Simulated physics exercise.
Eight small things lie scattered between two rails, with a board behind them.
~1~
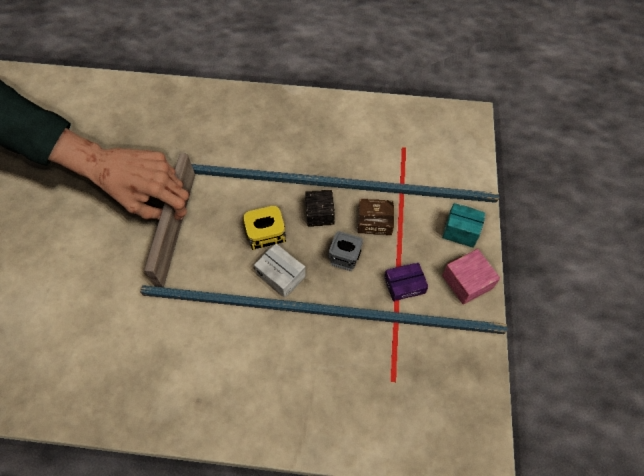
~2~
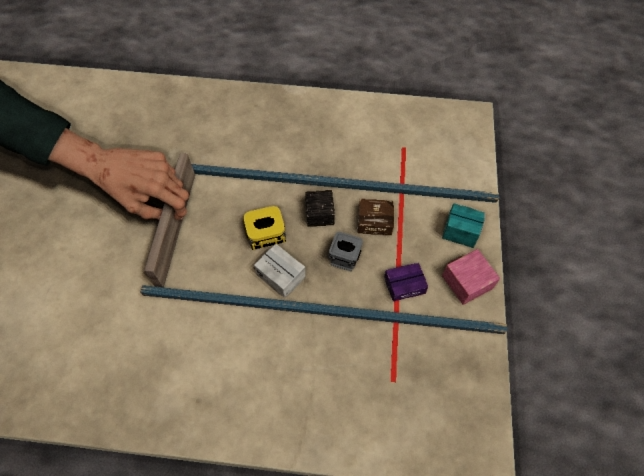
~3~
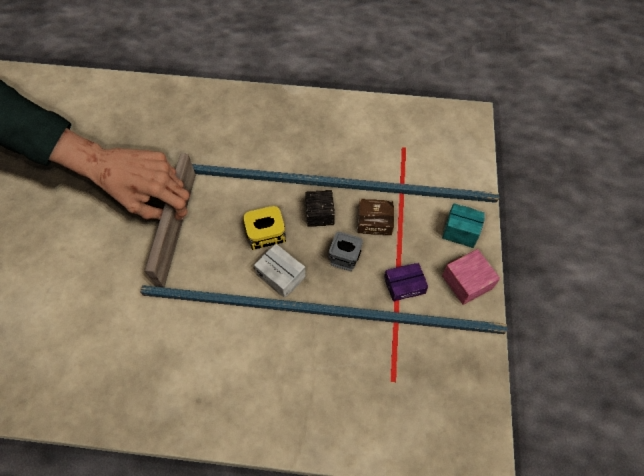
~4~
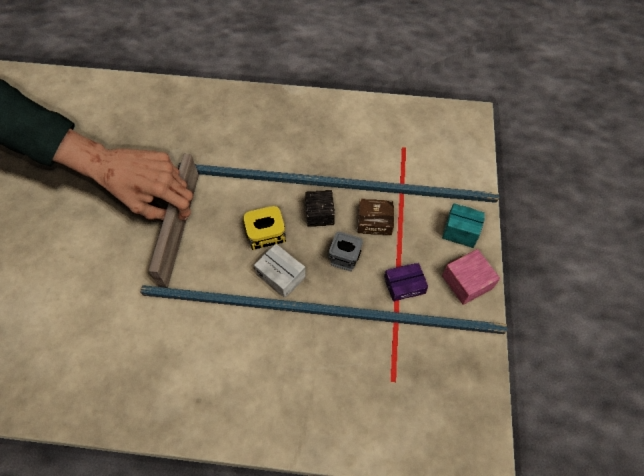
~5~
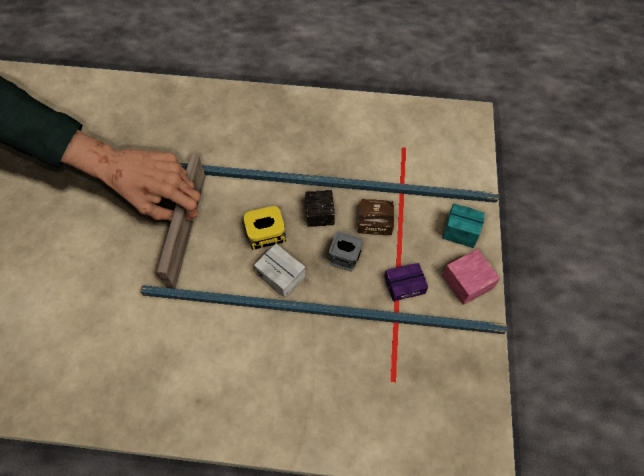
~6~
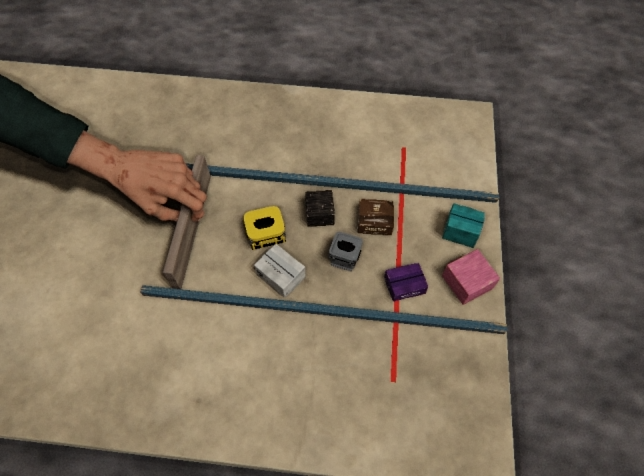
Hand sliding a wooden board slightly rightward between two blue rails, with eight small colourful objects lying still near a red line.
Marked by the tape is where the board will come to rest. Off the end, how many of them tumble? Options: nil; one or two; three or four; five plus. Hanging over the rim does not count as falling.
Nil.
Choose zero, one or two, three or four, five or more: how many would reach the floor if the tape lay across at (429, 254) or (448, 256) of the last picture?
In order: One to two, then one to two.
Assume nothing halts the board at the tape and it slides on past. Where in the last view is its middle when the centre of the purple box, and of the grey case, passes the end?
First one: Around (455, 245). Other one: Around (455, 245).
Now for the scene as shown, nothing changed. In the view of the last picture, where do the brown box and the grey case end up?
Final spots - brown box (446, 225), grey case (451, 261).
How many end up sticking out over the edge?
In total, 1 of them.
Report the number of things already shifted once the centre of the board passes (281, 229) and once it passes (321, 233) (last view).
So far 2, and 4 at the second.
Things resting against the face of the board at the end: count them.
That makes 3.
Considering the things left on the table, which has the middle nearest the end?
Result - foremost is the pink block.
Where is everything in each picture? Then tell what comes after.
In the first picture, pink block (470, 277); turquoise box (464, 225); purple box (406, 282); board (172, 218); tape (399, 251).
In the second picture, turquoise box (464, 225); grey case (346, 252).
In the third picture, purple box (406, 282); black block (320, 208).
In the fourth picture, pink block (470, 277); board (176, 219).
In the fifth picture, turquoise box (464, 225); yellow case (265, 228).
In the sixth picture, pink block (470, 277); turquoise box (464, 225); purple box (406, 282); board (189, 220); tape (399, 251).
Early on, none off yet; pink block at rest near (470, 277); turquoise box at rest near (464, 225); purple box at rest near (406, 282).
Finally, the number that fall off is zero.
